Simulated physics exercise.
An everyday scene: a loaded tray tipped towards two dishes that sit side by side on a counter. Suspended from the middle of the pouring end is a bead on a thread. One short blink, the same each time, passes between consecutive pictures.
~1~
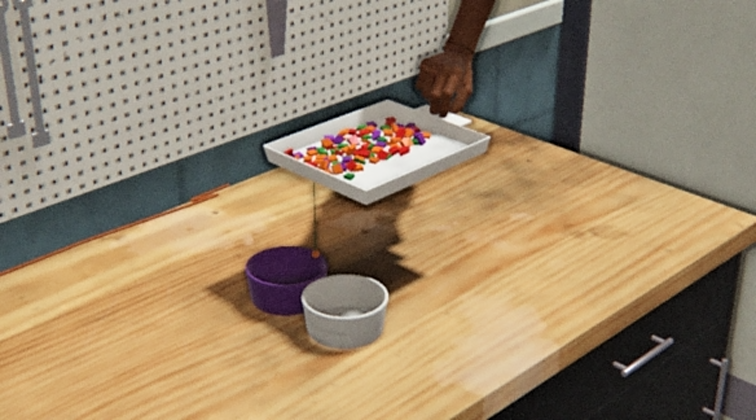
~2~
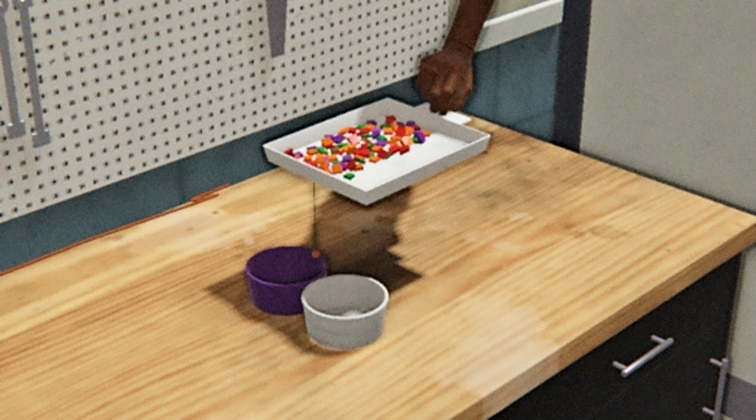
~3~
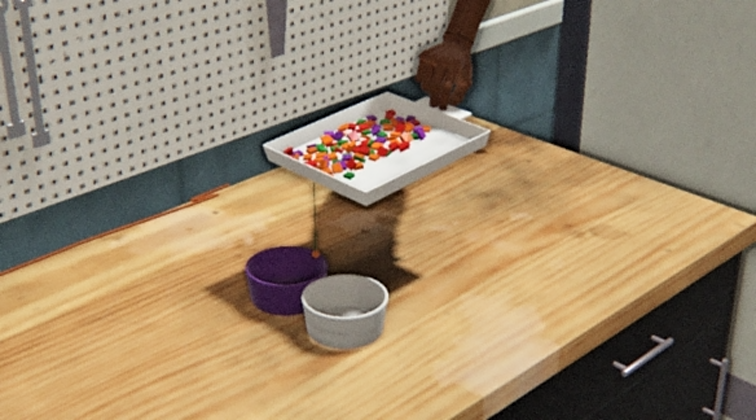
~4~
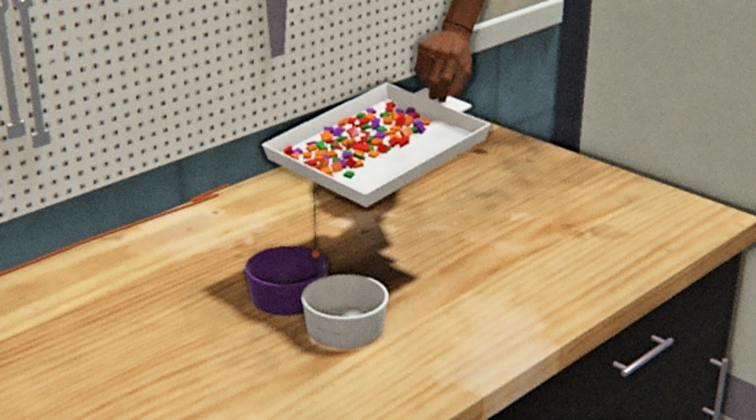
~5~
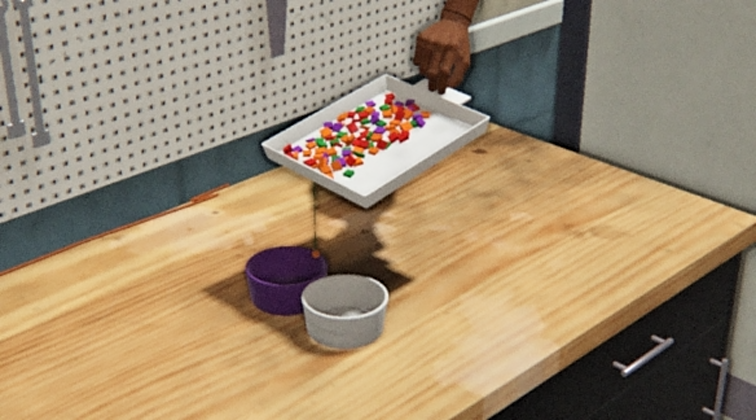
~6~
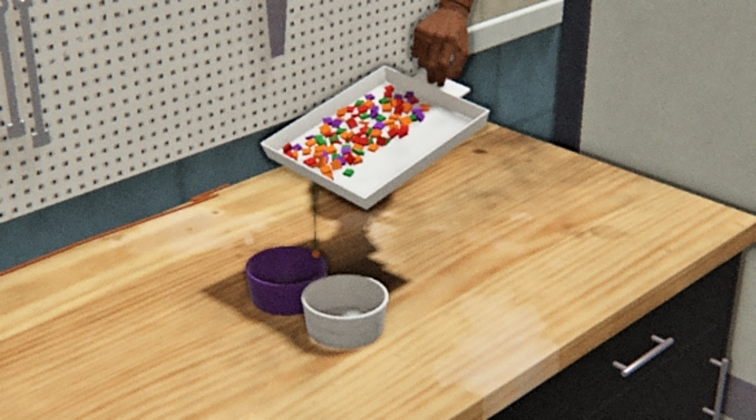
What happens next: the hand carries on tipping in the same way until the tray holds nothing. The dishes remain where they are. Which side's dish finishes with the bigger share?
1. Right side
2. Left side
Answer: 1.
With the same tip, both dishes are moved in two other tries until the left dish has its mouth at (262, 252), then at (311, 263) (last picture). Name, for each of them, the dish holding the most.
Case one: The dish at right. Case two: The dish at right.
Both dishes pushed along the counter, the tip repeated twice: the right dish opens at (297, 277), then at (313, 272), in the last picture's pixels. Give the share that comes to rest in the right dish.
About 50 and 40 per cent.
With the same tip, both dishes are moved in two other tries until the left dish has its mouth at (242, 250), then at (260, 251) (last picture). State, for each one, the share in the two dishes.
Close to 60 %, followed by close to 60 %.
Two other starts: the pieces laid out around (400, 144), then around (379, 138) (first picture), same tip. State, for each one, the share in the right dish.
Estimate: 80 % first, 70 % second.
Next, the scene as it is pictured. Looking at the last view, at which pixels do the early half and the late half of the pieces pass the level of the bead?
Earlier half at (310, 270), later half at (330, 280).
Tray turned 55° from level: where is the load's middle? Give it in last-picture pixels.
(335, 159).
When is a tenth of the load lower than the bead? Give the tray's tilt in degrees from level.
Angle: Approx. 100 degrees.
Soon, tray tipped steeply; all on the tray.
A while on, tray tipped right over; nearly all on the tray; a small part in the right dish; a stray few in the left dish; a stray few in the air.
Towards the end, tray tipped past a quarter turn; about two thirds in the right dish; about a quarter in the left dish; a small part outside both.
Finally, tray tipped past a quarter turn; about two thirds in the right dish; about a quarter in the left dish; a small part outside both.
